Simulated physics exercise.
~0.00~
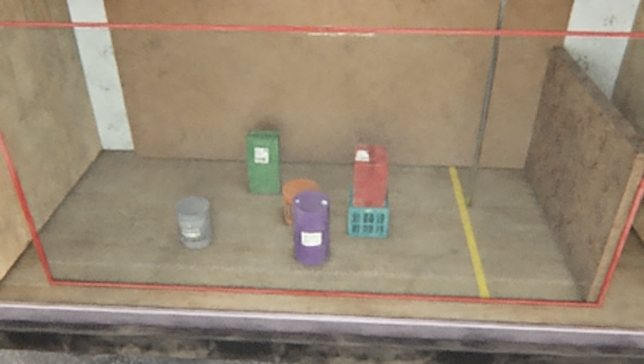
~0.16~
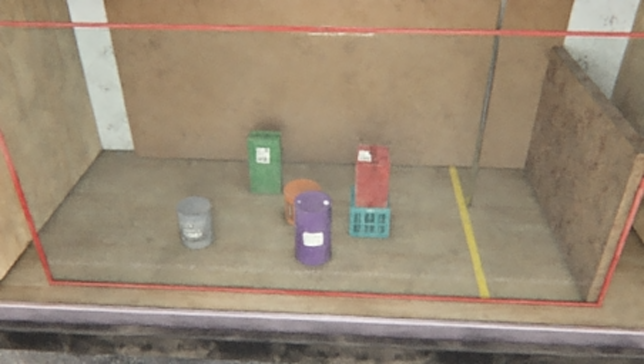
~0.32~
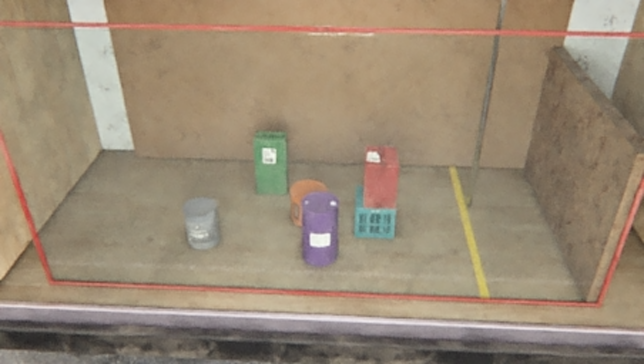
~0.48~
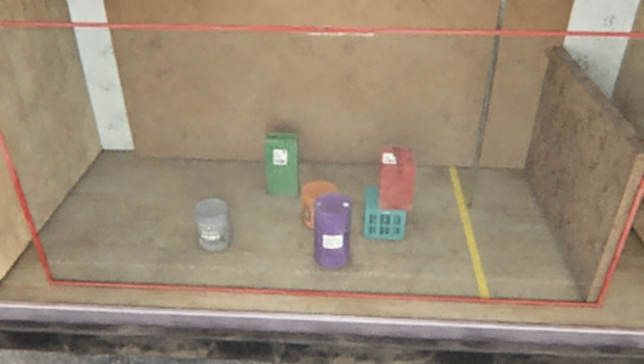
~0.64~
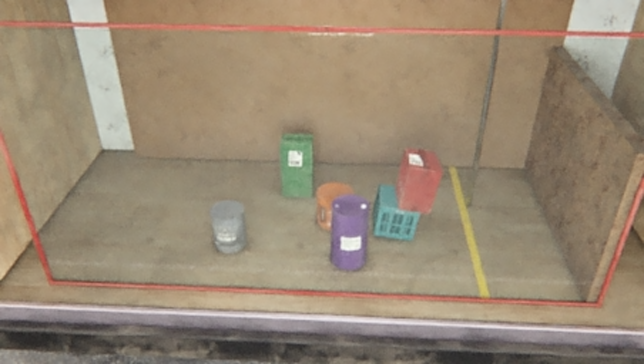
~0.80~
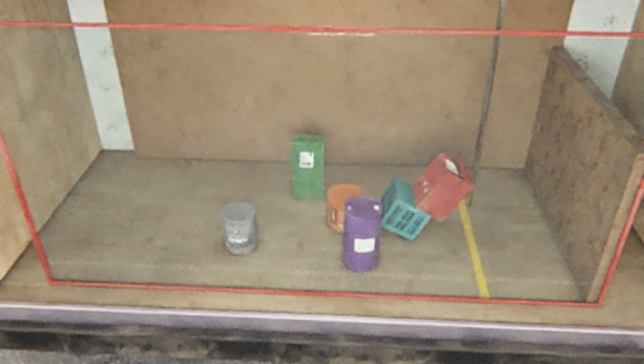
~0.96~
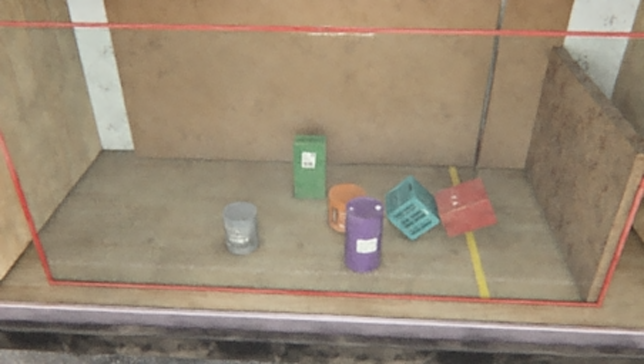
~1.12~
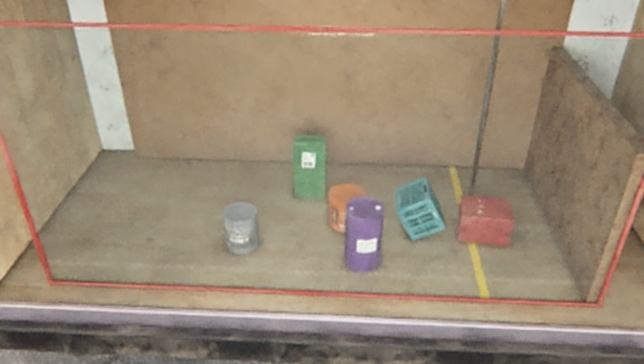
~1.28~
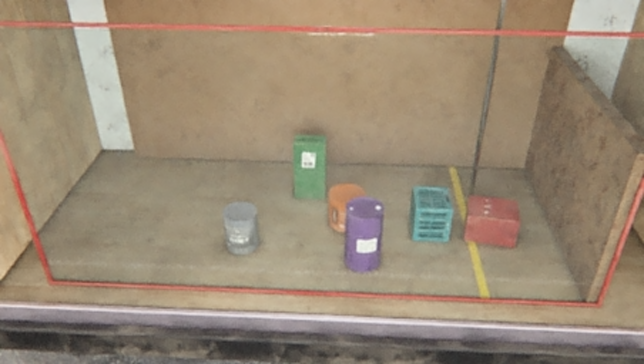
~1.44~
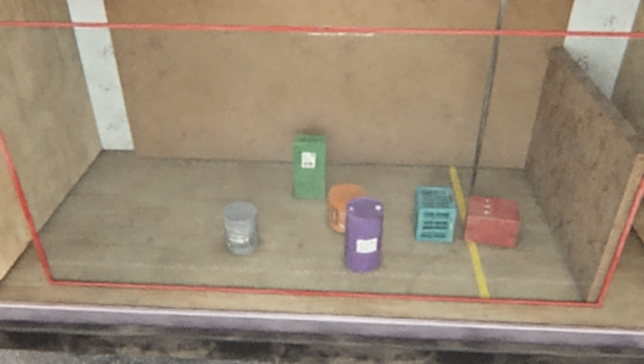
A red pack sits upright on a teal crate in an open bay, with a purple drum, an orange bucket, a grey bucket and a green tall box standing nearby to the left. At first everything is almost still, then all the objects slide together to the right. The red pack leans and tips off as the crate tilts beneath it. The other items stop upright, short of the yellow line, while the pack drops onto its side across the line. The crate rolls onto its side and settles left of the line, and the pack rests just past it.
